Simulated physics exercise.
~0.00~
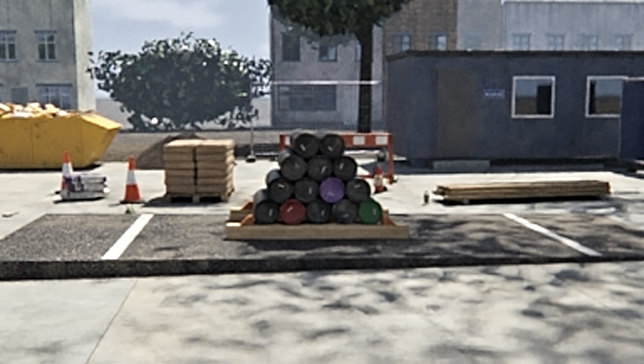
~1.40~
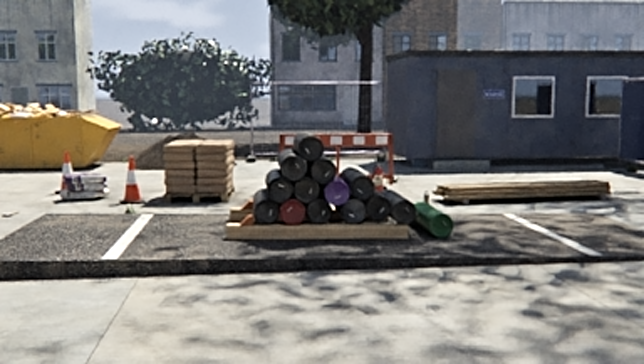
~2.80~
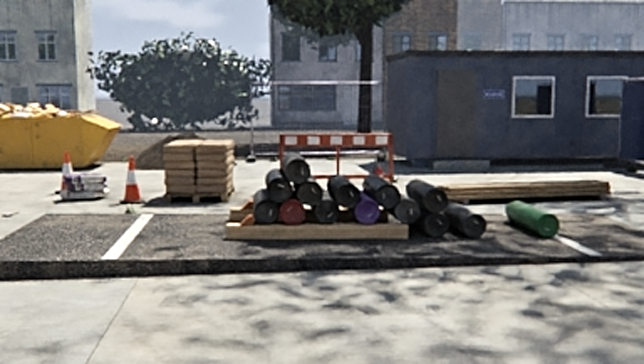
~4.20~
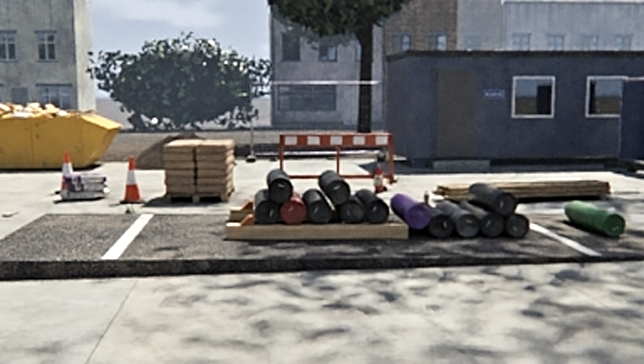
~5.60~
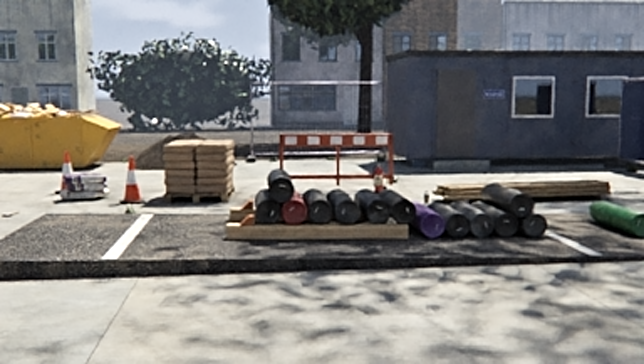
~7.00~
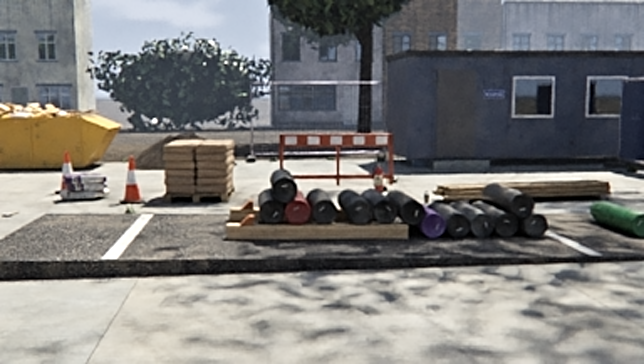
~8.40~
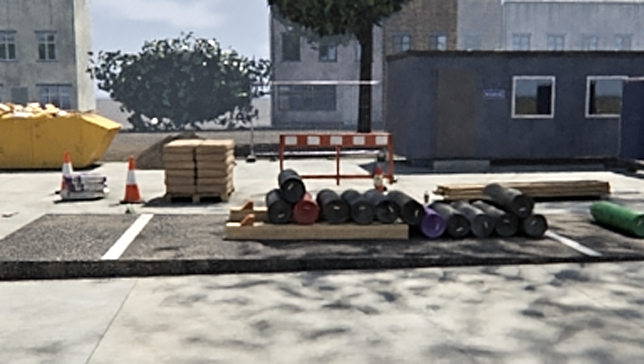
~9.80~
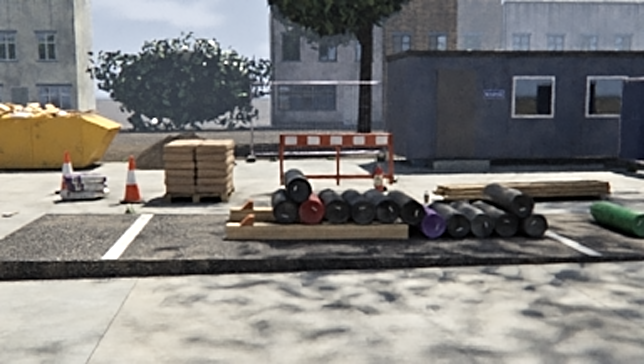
In the video, a pyramid of dark cylinders on wooden beams collapses to the right, with a green one rolling past the white line and a purple one stopping short of it, while a red one shifts slightly and stays on the beams among several others.
